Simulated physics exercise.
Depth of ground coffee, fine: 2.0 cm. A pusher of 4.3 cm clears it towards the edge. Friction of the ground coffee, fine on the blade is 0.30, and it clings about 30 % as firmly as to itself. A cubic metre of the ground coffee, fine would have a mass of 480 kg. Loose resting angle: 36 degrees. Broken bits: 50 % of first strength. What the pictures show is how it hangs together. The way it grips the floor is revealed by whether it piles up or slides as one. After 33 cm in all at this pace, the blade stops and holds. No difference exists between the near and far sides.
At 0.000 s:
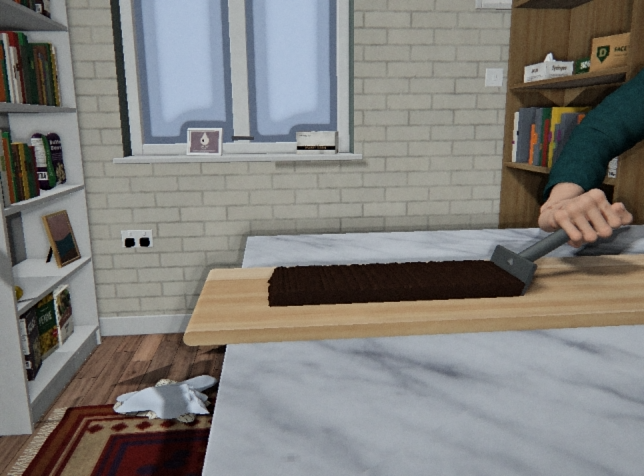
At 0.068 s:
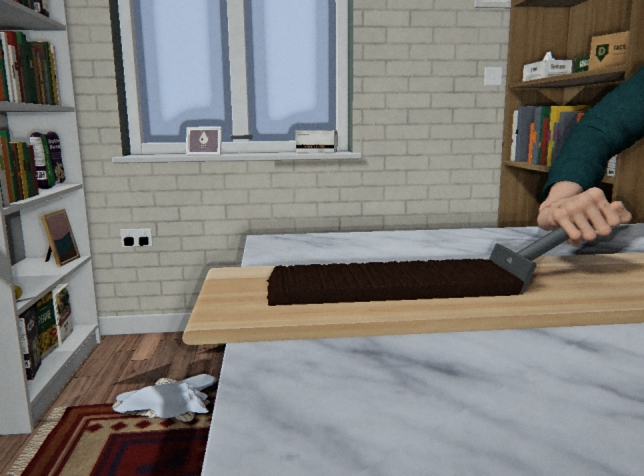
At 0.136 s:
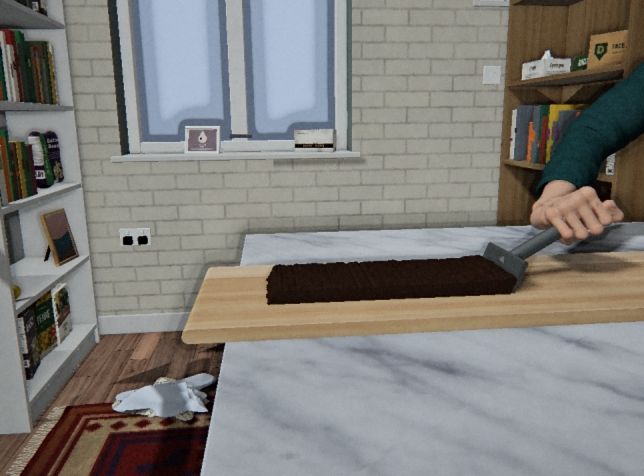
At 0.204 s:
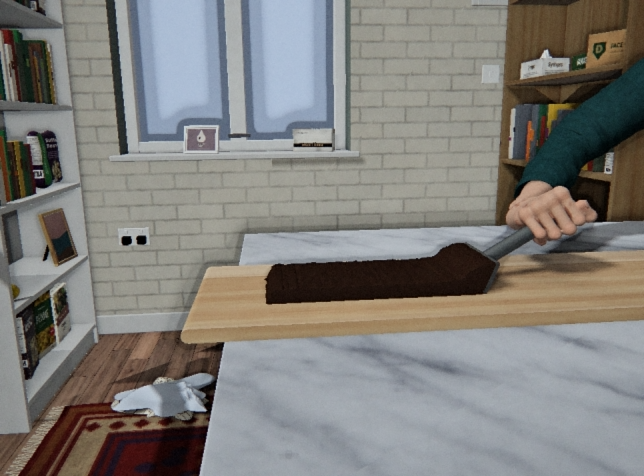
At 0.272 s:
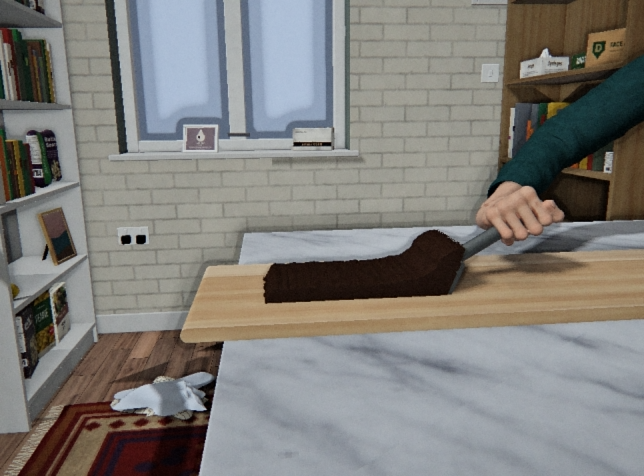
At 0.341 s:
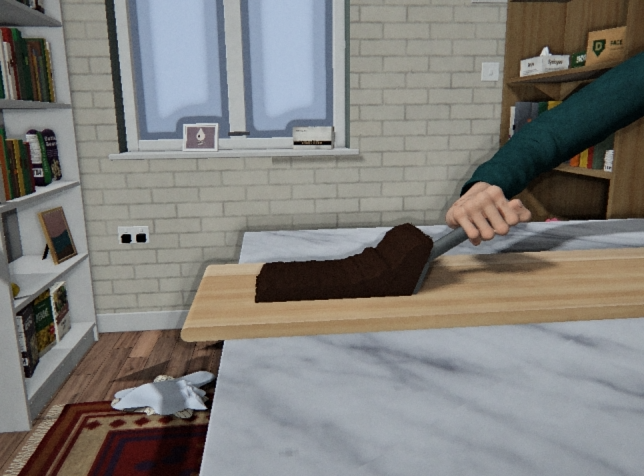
A hand in a dark green sleeve holds a grey scraper still against a flat, dark brown layer on a wooden board, then pushes it left. The near end of the layer at the blade bunches up and rises into a rounded hump, which grows taller as the strip shortens, its far left end shifting slightly left.
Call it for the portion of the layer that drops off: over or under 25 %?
Call: Over.
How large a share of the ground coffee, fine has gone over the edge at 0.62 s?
Around 6 %.
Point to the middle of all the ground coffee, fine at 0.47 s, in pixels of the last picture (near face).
Somewhere near (300, 285).
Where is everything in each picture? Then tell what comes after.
Foot of the blade at (520, 297), not yet moved; foremost bit of the ground coffee, fine at (271, 306), piled 2.0 cm high, in the first picture.
Foot of the blade at (519, 295), not yet moved; foremost bit of the ground coffee, fine at (270, 305), piled 2.0 cm high, in the second picture.
Foot of the blade at (511, 294), moved 1.0 cm; foremost bit of the ground coffee, fine at (269, 304), piled 2.3 cm high, in the third picture.
Foot of the blade at (482, 295), moved 4.9 cm; foremost bit of the ground coffee, fine at (268, 304), piled 4.3 cm high, in the fourth picture.
Foot of the blade at (447, 295), moved 9.8 cm; foremost bit of the ground coffee, fine at (267, 303), piled 6.5 cm high, in the fifth picture.
Foot of the blade at (412, 296), moved 15 cm; foremost bit of the ground coffee, fine at (258, 302), piled 7.4 cm high, in the sixth picture.
After 0.47 s, 0 % has gone over the edge and 6 % has spilled back over the blade.
After 0.62 s, 6 % has gone over the edge and 7 % has spilled back over the blade.
After 0.77 s, 30 % has gone over the edge and 7 % has spilled back over the blade.
After 0.92 s, 37 % has gone over the edge and 7 % has spilled back over the blade.
After 1.09 s, 37 % has gone over the edge and 7 % has spilled back over the blade.
